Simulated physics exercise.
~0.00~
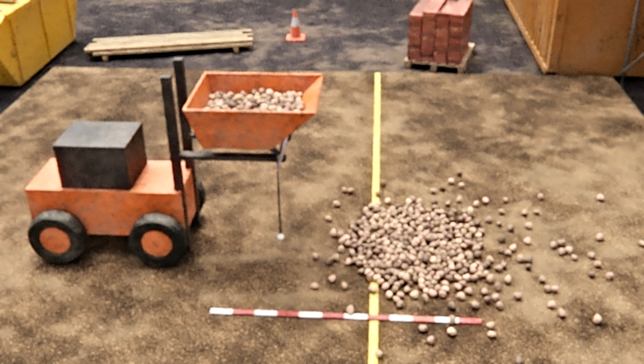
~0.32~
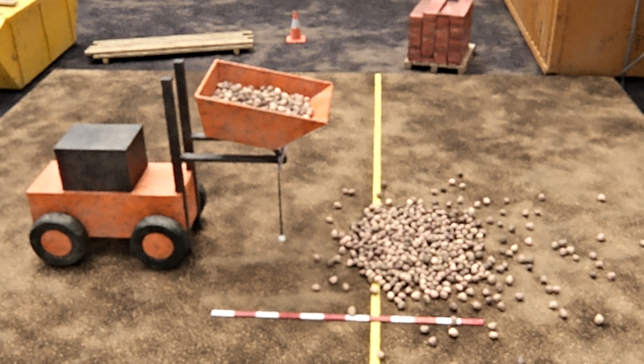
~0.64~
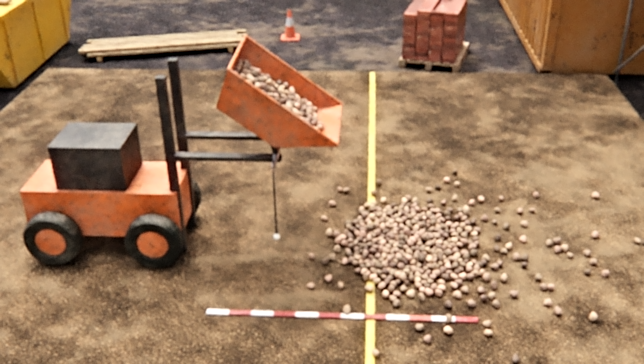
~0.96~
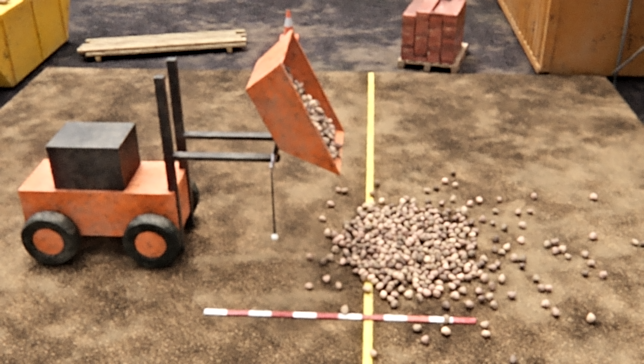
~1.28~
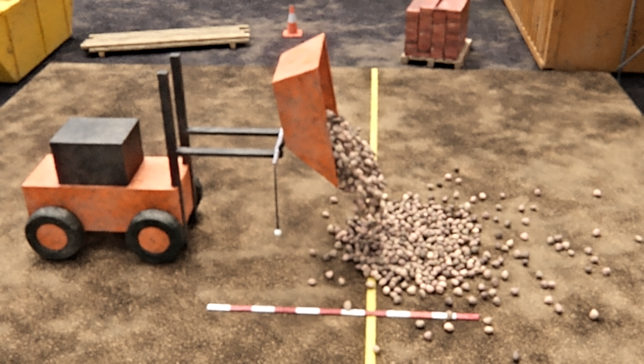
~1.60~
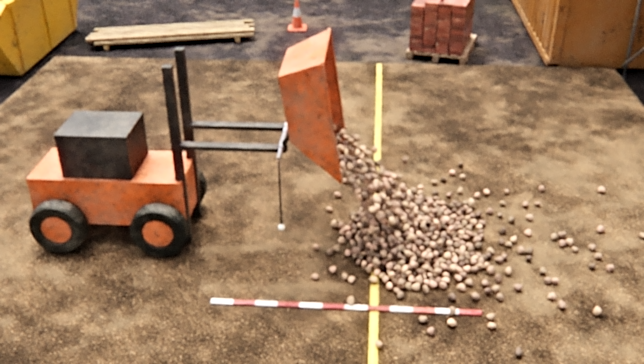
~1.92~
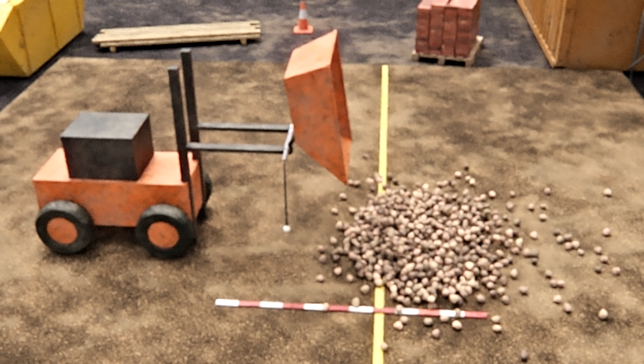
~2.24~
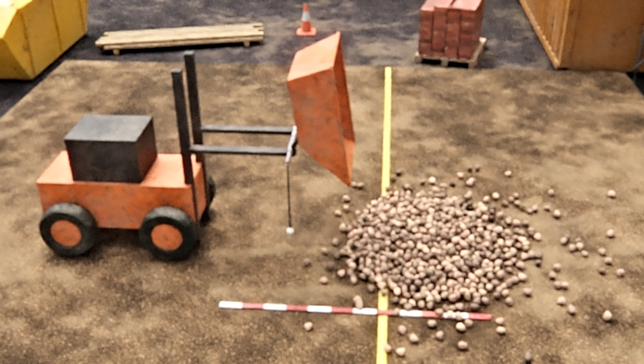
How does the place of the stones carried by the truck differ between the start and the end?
At the start they sit in the raised orange skip, to the left of the yellow line. At the end they lie lower and farther right, on the ground in the heap that spreads across the line.
